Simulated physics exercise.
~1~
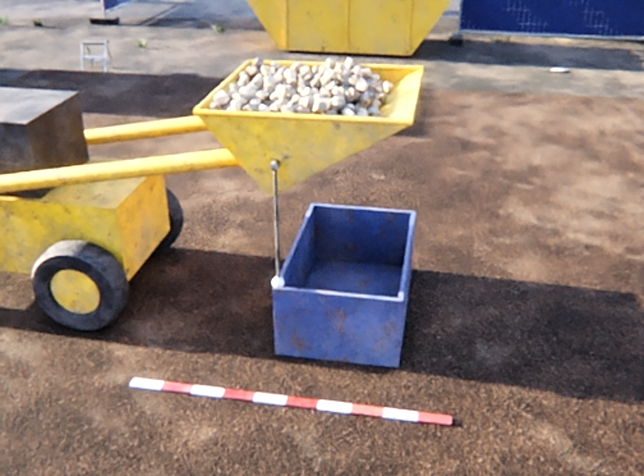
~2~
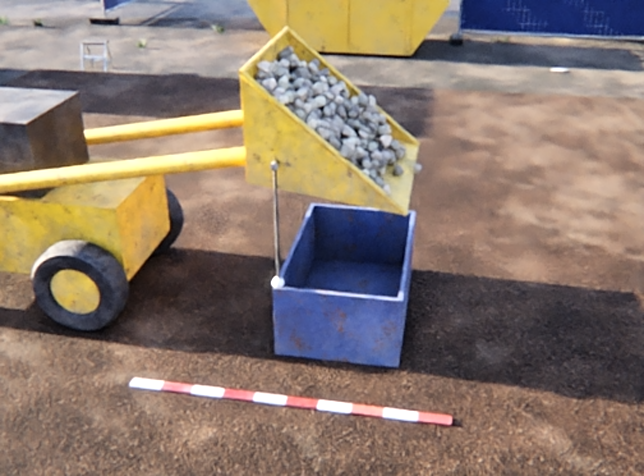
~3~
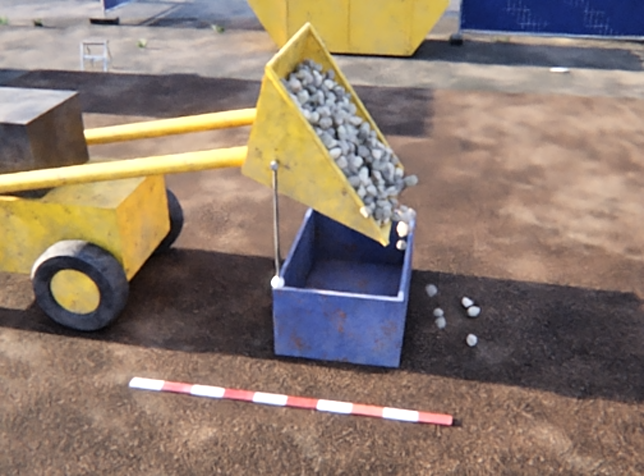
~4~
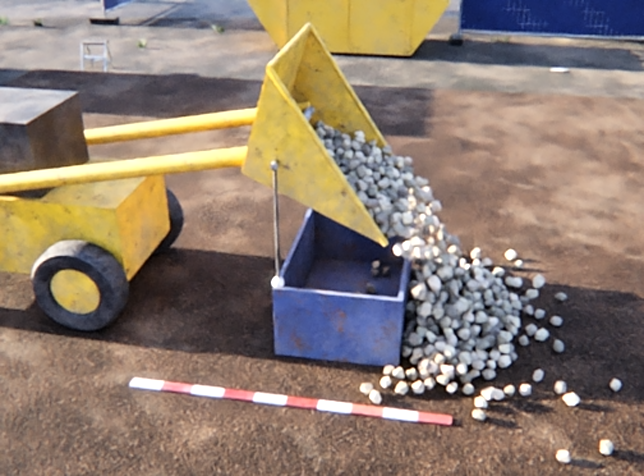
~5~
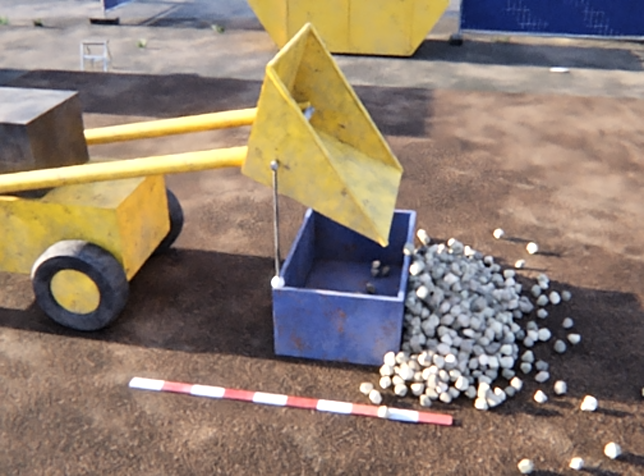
A yellow compact loader stands at the left on brown, gritty ground, seen from slightly above and to the side, its raised bucket heaped with pale grey stones. Below the bucket sits an open blue bin, with a red and white striped bar lying in front and a larger yellow container behind. The bucket tips forward to the right, and the stones slide towards its lip. A few drop past the bin, then the load pours over its right side. The bucket stays tipped and empty, with nearly all the stones heaped and scattered beside the bin and only a few inside.
